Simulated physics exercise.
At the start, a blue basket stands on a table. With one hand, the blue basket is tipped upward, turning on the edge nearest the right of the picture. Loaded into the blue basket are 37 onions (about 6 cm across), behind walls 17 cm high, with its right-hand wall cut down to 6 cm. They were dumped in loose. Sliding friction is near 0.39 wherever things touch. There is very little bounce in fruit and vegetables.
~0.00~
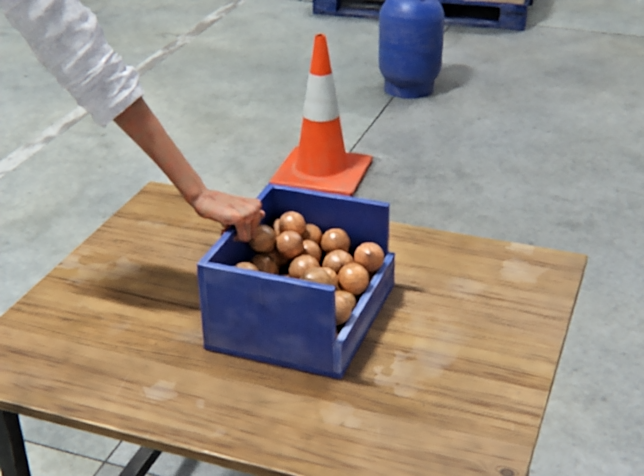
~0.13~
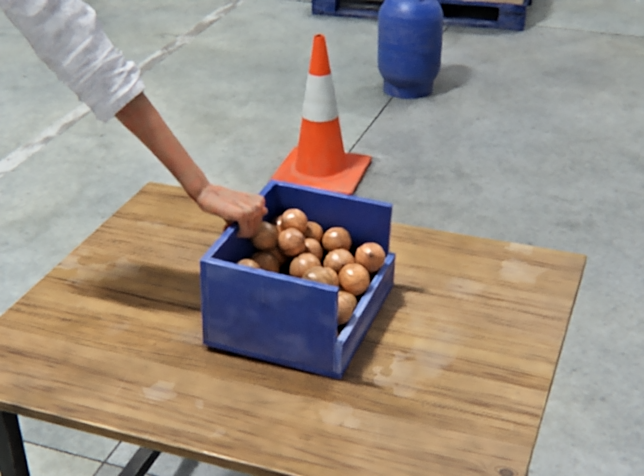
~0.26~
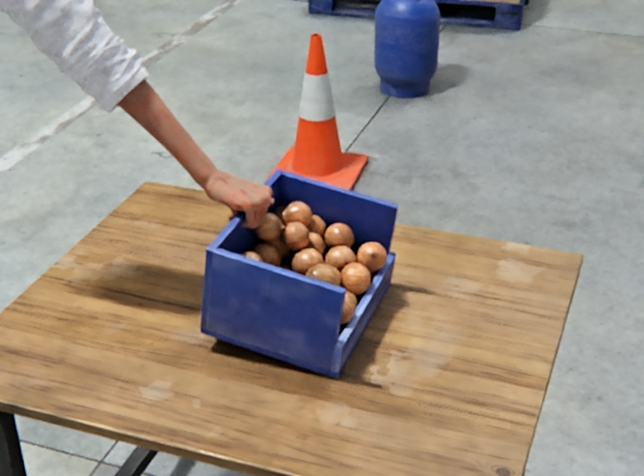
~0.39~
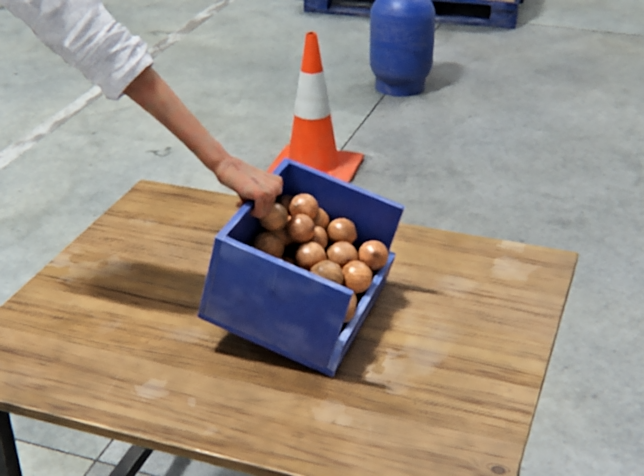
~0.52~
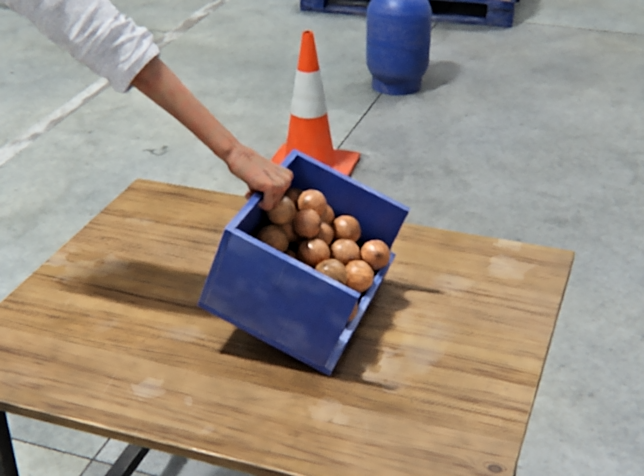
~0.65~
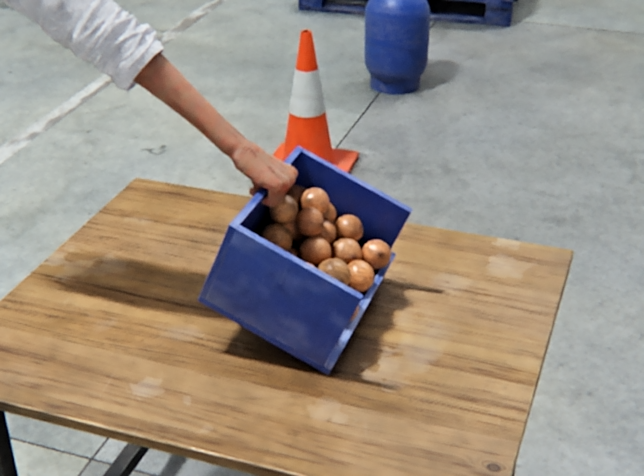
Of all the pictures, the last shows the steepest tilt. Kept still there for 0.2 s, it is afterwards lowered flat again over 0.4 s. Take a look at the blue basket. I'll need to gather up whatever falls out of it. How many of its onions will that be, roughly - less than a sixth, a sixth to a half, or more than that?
I think the pieces left inside will number over five in six.
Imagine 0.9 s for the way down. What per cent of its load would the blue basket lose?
That would cost the blue basket 0 per cent of its load.
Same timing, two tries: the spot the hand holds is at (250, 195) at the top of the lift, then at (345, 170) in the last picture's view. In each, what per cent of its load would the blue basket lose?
Blue basket: 0 %, then 60 %.
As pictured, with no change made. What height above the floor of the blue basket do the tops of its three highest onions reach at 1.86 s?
I'd say some 14 cm high.
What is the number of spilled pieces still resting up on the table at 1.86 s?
Tally: Some 0.
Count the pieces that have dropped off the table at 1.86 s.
Piece count: Some 0.
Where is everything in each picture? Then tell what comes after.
In the first picture (we follow the rim corner now nearest the camera; the camera pans a little), blue basket at (334, 288); tilt 0°; nothing out yet.
Blue basket at (338, 289); tilt 2°, in the second picture.
Blue basket at (345, 291); tilt 8°, in the third picture.
Blue basket at (353, 293); tilt 15°, in the fourth picture.
Blue basket at (360, 296); tilt 21°, in the fifth picture.
Blue basket at (363, 297); tilt 23°; nothing out yet, in the sixth picture.
After 0.84 s, tilt 23°; 0 of 37 out of the blue basket.
After 1.08 s, tilt 9°; 0 of 37 out of the blue basket.
After 1.42 s, tilt 0°; 0 of 37 out of the blue basket.
Outcome (at 1.86 s), 0 of 37 out of the blue basket. Asked share, 0 of 37, 0 per cent.
